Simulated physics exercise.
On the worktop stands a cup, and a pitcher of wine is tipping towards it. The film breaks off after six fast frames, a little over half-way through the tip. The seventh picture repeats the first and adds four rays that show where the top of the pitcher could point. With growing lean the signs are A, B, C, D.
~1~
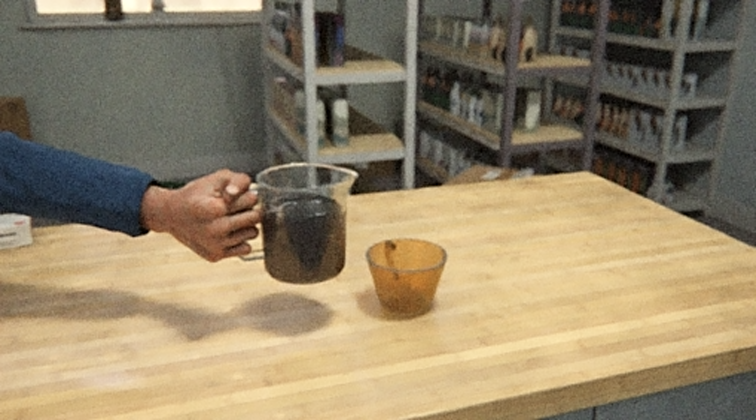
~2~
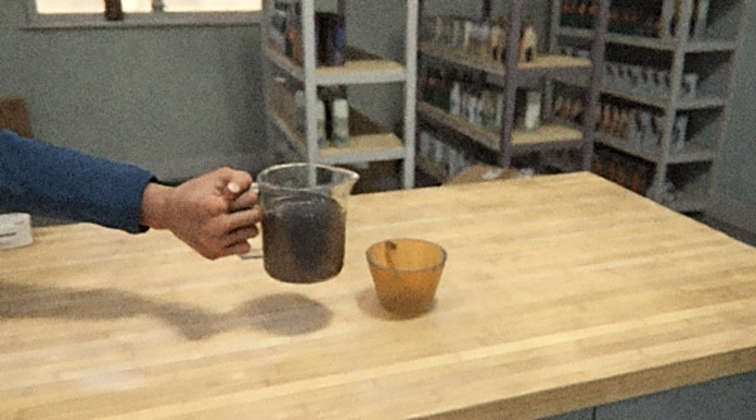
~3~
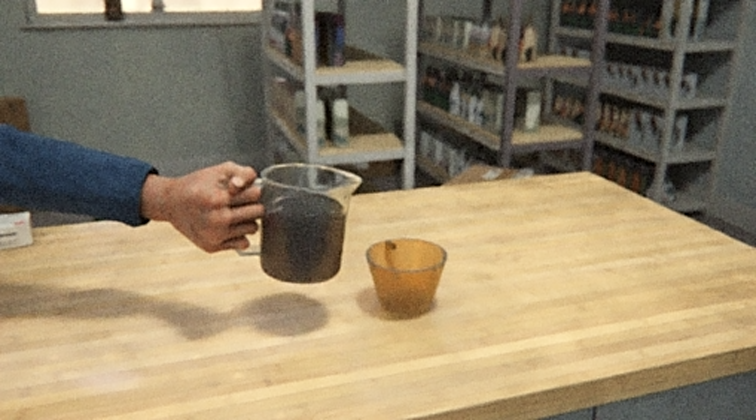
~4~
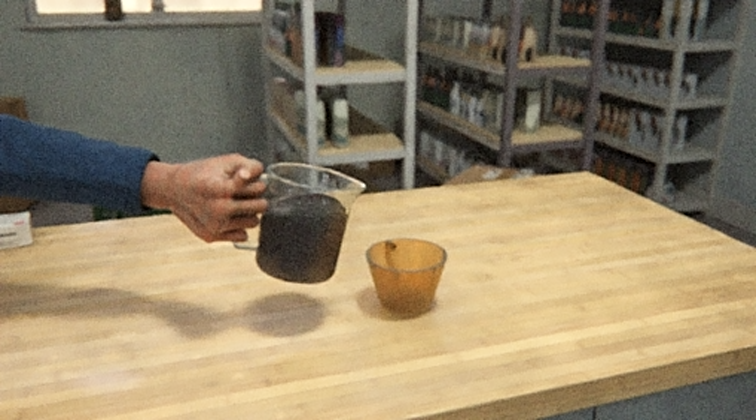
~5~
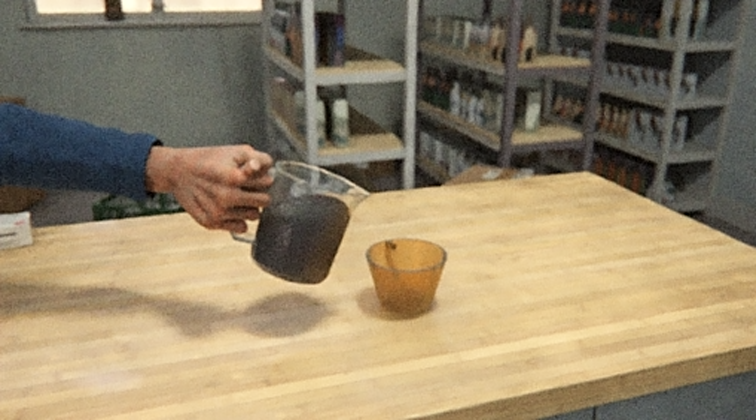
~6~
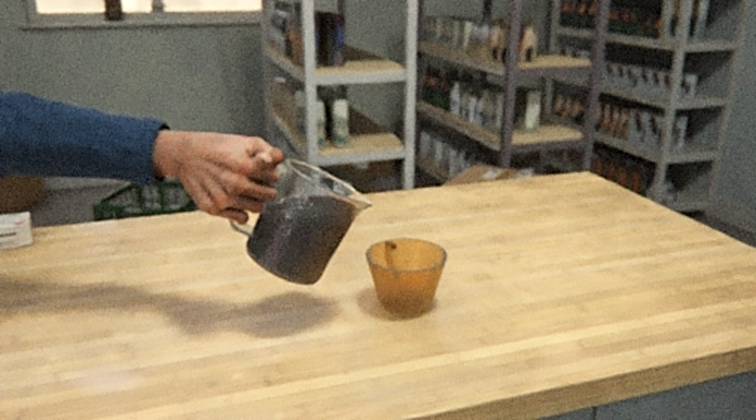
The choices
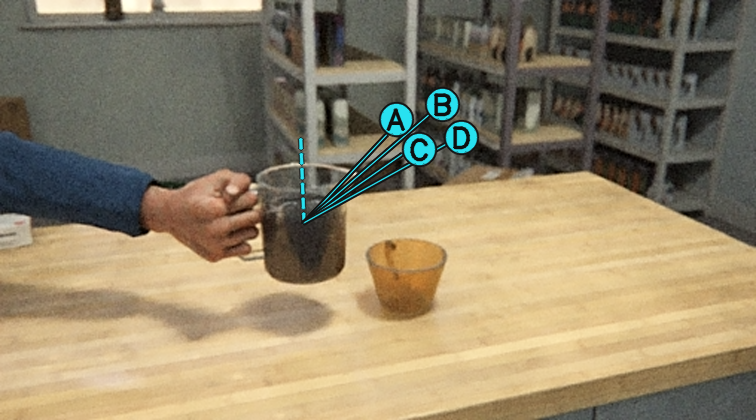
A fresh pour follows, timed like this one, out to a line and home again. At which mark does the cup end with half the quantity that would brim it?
C beats the others.
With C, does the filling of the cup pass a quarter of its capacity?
Yes.
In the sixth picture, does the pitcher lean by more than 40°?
No, it does not.
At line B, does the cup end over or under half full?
Under half.
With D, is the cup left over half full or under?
Over half.
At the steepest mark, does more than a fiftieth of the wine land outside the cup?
No.
On the marked copy, A at (386, 134); B at (429, 114); C at (401, 154); D at (445, 144).
For line A, the cup ends with about 16 % of what it can hold.
For line B, the cup ends with about 31 % of what it can hold.
For line C, the cup ends with about 49 % of what it can hold.
For line D, the cup ends with about 69 % of what it can hold.
